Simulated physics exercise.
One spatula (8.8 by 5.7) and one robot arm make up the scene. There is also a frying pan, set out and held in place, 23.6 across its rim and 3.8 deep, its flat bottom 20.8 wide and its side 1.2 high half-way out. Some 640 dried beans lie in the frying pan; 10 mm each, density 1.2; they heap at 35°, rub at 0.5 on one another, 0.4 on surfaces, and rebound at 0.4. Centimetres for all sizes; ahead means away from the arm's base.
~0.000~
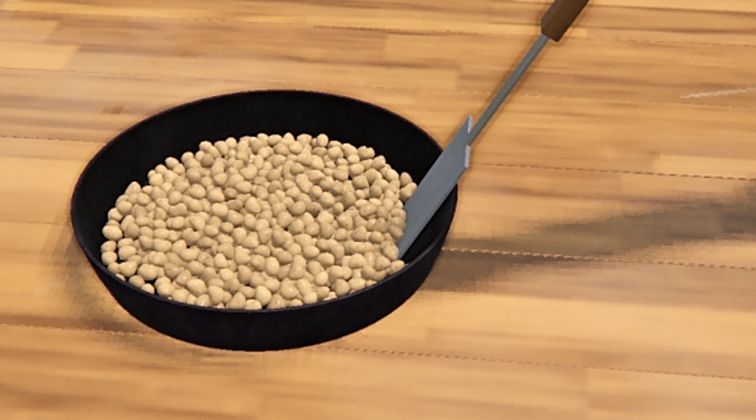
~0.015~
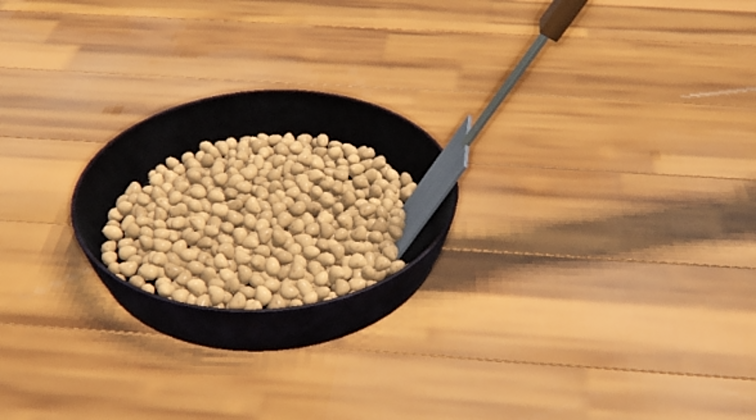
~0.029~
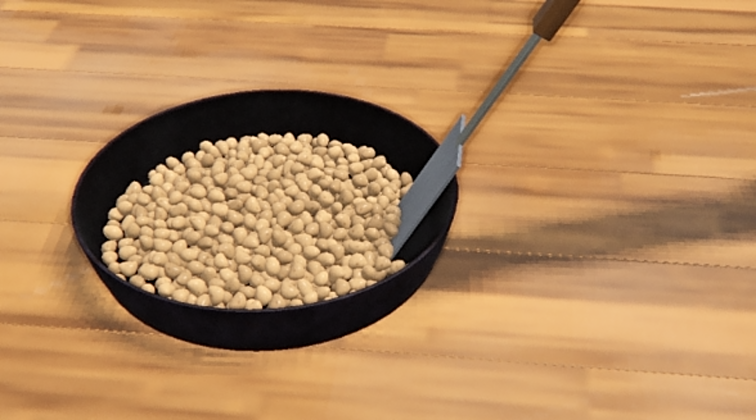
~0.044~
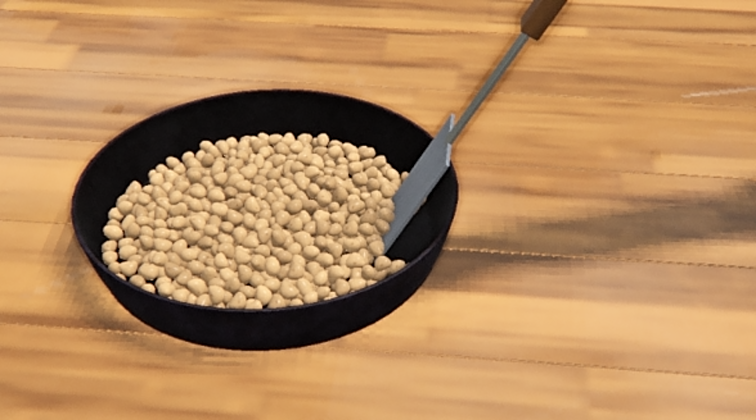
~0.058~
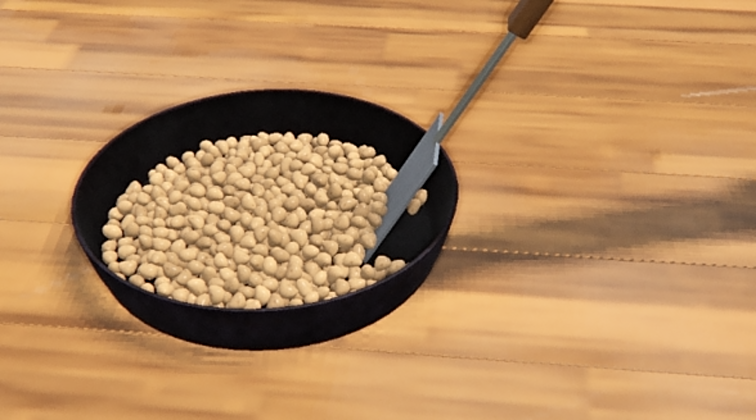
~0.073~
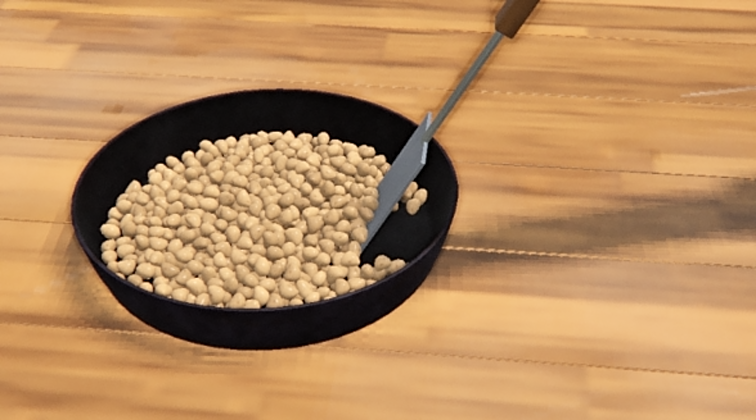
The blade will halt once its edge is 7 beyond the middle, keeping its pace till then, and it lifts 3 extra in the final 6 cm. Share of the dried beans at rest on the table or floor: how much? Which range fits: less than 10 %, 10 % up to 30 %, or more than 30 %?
The range that fits is less than 10 %.
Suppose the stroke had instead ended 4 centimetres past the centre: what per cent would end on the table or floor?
That would be something like 0 in a hundred.
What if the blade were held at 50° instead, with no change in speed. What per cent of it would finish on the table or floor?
Then about 0 per cent.
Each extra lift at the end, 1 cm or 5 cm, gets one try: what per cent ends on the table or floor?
Result, in order: Approx. 0 % and 0 %.
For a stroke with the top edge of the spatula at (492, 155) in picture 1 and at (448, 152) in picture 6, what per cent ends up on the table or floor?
Roughly 0 %.
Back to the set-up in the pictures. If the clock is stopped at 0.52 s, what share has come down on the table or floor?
Some 0 per cent of the load.
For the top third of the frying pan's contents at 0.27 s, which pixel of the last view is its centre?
(191, 200).
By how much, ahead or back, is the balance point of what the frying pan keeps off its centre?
Roughly 3.0 centimetres ahead.
By 0.17 s, sloping 61°, highest piece 5 above the table; 637 in the frying pan.
By 0.27 s, sloping 61°, highest piece 6 above the table; 637 in the frying pan.
By 0.52 s, sloping 61°, highest piece 5 above the table; 629 in the frying pan, 7 on the table or floor, 1 on the blade or in flight.
By 1.57 s, sloping 61°, highest piece 5 above the table; 629 in the frying pan, 8 on the table or floor.
Final count, 629 in the frying pan, 8 on the table or floor. That is 1 % on the table or floor.
